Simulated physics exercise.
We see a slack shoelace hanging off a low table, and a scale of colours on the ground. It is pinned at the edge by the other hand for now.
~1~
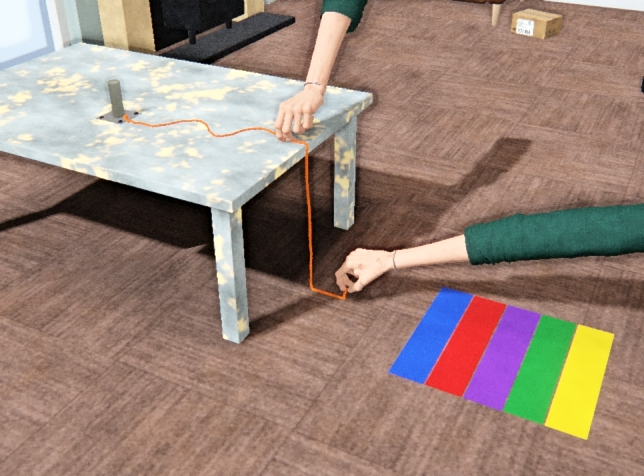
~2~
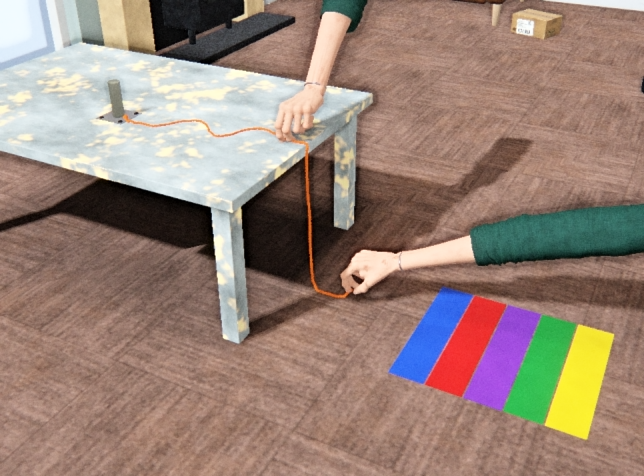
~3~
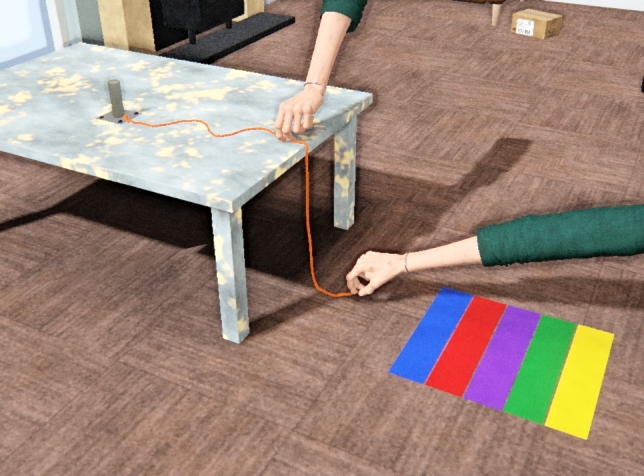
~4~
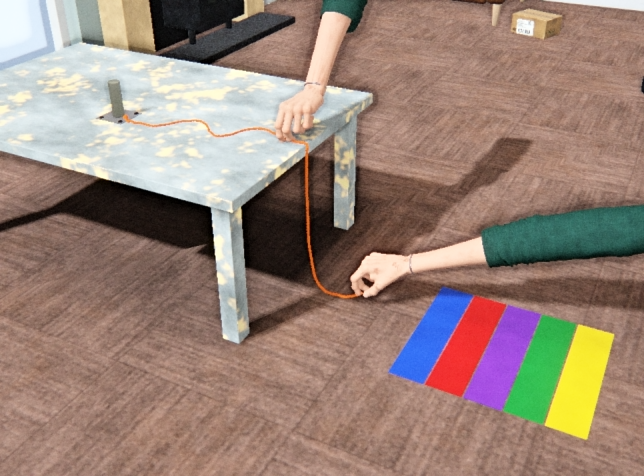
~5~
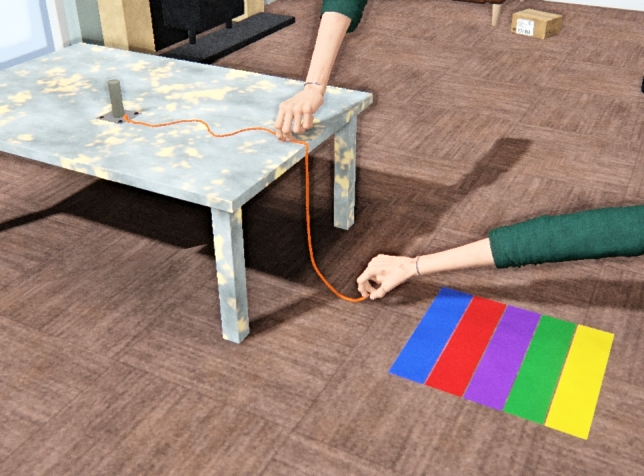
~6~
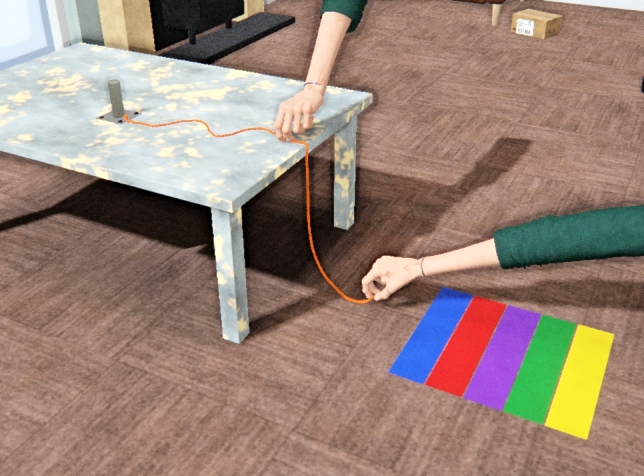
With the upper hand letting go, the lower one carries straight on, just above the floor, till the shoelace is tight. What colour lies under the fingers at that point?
Purple.
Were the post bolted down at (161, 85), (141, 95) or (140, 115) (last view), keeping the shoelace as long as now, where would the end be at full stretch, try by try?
First (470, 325), then (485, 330), then (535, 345).
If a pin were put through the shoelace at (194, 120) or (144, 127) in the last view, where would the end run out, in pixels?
Approximately (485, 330), then (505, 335).
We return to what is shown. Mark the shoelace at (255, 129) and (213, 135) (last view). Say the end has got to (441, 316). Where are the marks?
To (286, 144) and (243, 136).
Soon after, end near (441, 316); over blue.
Then, end near (485, 329); over red.
At full stretch, end near (512, 337); over purple. The end stops over the purple strip.
